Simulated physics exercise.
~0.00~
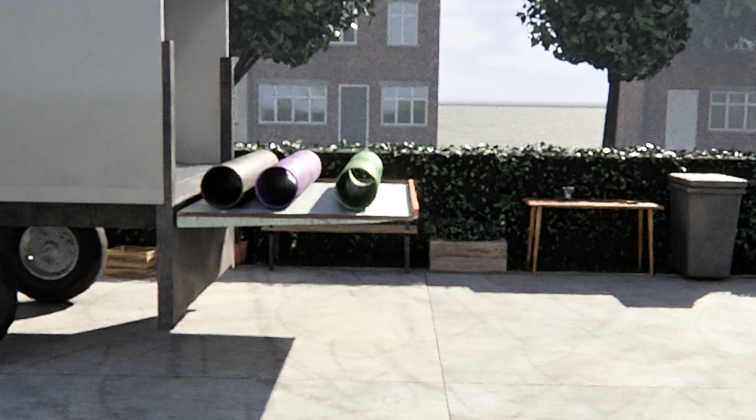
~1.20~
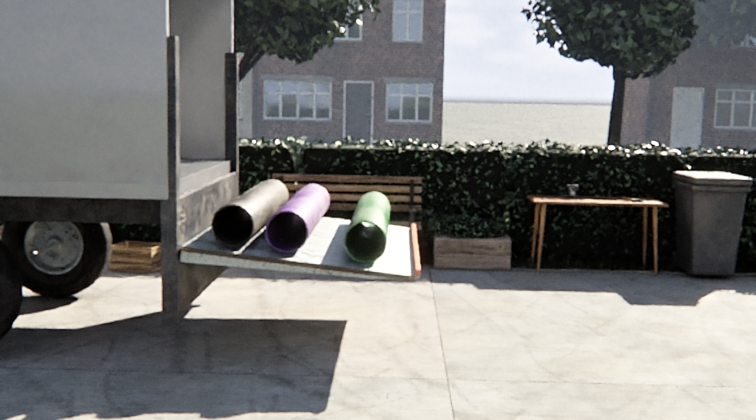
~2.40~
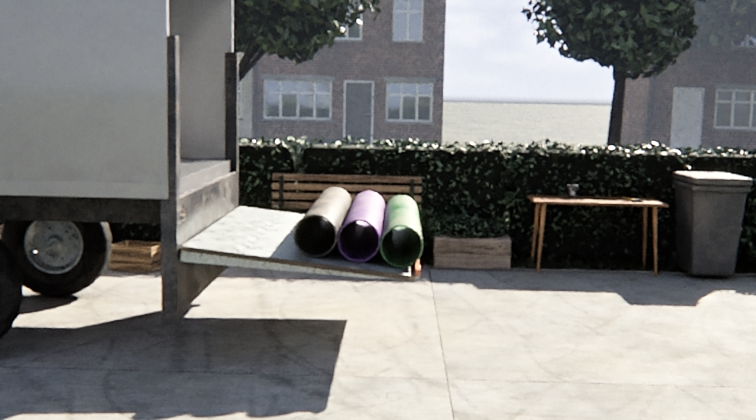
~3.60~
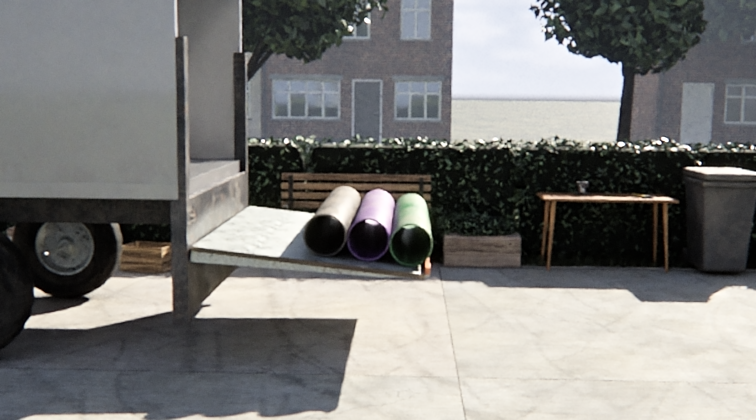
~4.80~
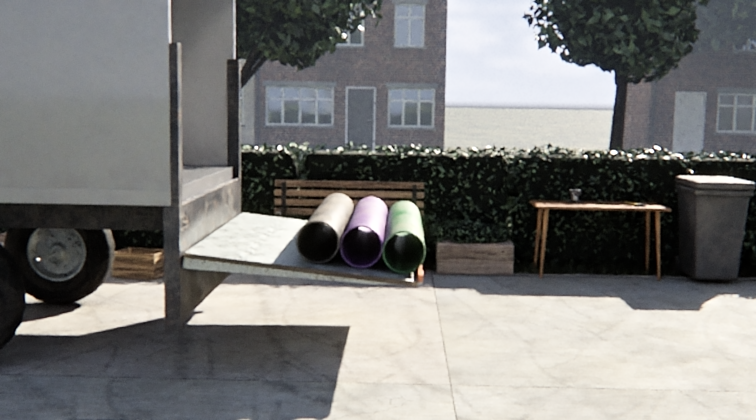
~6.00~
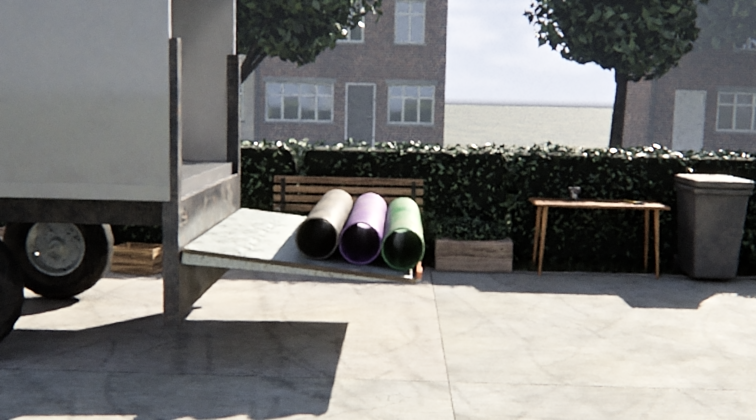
On a lorry's tail lift, three pipes roll right as it tilts, then rest together.
